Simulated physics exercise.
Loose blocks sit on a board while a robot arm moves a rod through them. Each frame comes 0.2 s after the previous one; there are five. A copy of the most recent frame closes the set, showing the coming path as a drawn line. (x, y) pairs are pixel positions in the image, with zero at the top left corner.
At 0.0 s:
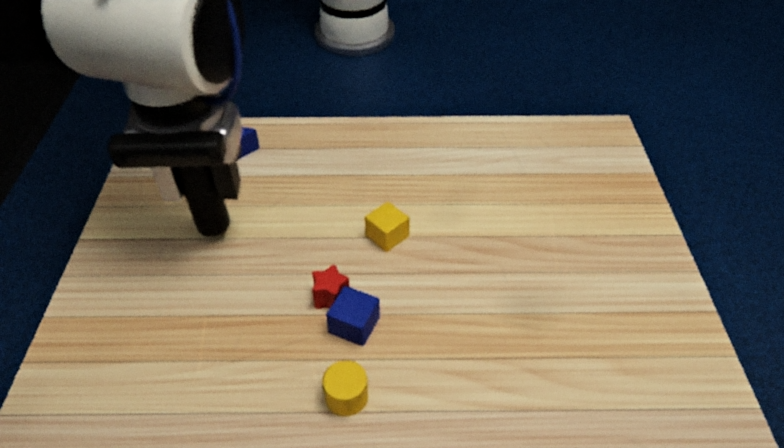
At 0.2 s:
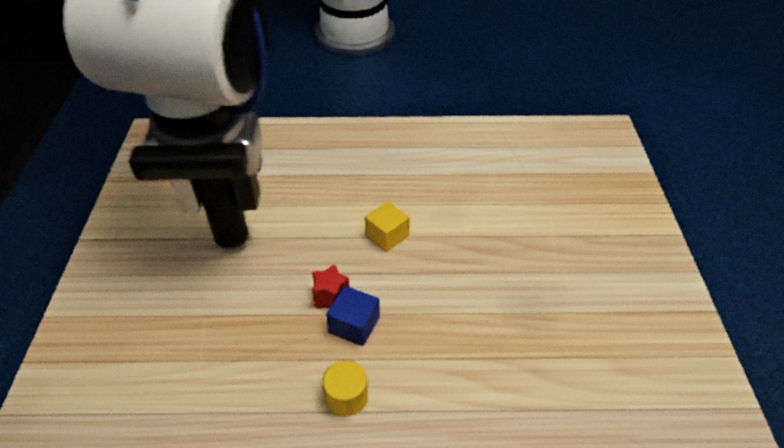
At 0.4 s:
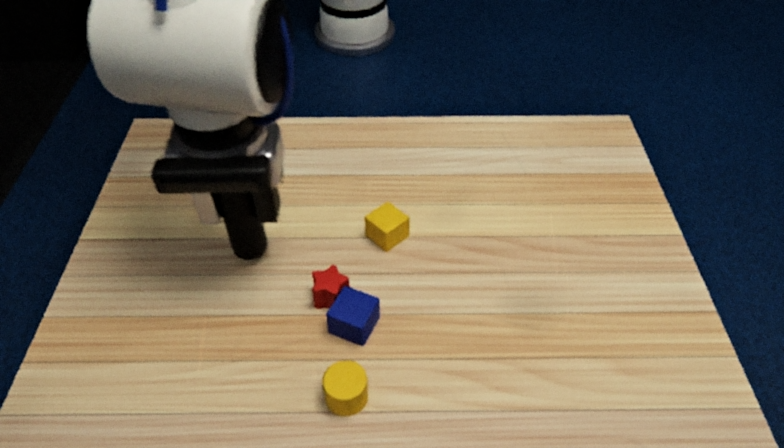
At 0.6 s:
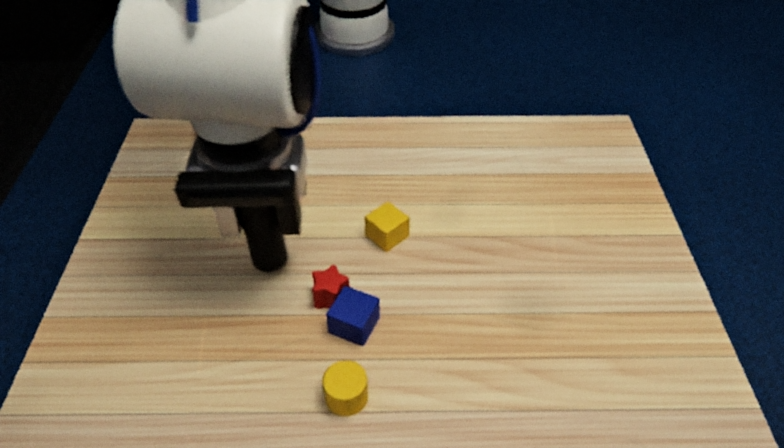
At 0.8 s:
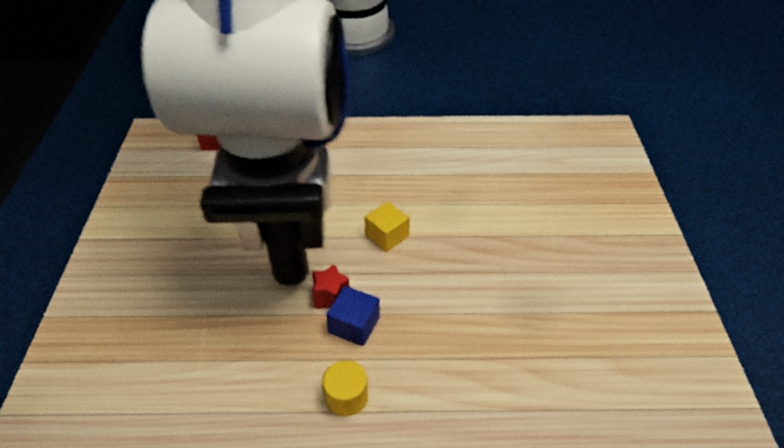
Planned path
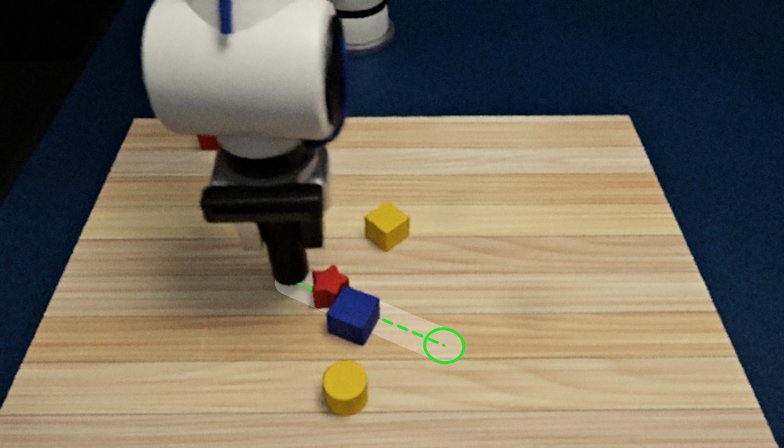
On a wooden board, a robot arm moves its dark rod rightward toward the red star.
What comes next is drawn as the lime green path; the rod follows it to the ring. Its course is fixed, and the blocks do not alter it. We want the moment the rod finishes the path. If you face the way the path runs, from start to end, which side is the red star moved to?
Towards the left-hand side.
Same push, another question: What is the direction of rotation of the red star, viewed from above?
The block spins anticlockwise.
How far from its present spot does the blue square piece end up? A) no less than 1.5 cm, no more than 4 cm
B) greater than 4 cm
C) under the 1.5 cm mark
The one that fits is B, greater than 4 cm.
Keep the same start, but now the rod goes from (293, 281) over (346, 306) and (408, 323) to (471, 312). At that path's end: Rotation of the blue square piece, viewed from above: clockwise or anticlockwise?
My prediction: CW.
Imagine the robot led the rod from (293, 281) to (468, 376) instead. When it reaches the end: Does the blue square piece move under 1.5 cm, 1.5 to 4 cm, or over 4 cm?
Its displacement is above 4 cm.
The line goes straight from (293, 281) to (444, 345).
The first path, step by step. One third of the way, rod (340, 292); red star (376, 291), turned 25° anticlockwise; blue square piece (383, 323), turned 50° clockwise.
Two thirds of the way, rod (391, 314); red star (421, 292), turned 90° anticlockwise; blue square piece (398, 340), turned 65° clockwise.
At the end, rod (445, 337); red star (439, 293), turned 140° anticlockwise; yellow round block unmoved; blue square piece (405, 351), turned 90° clockwise.
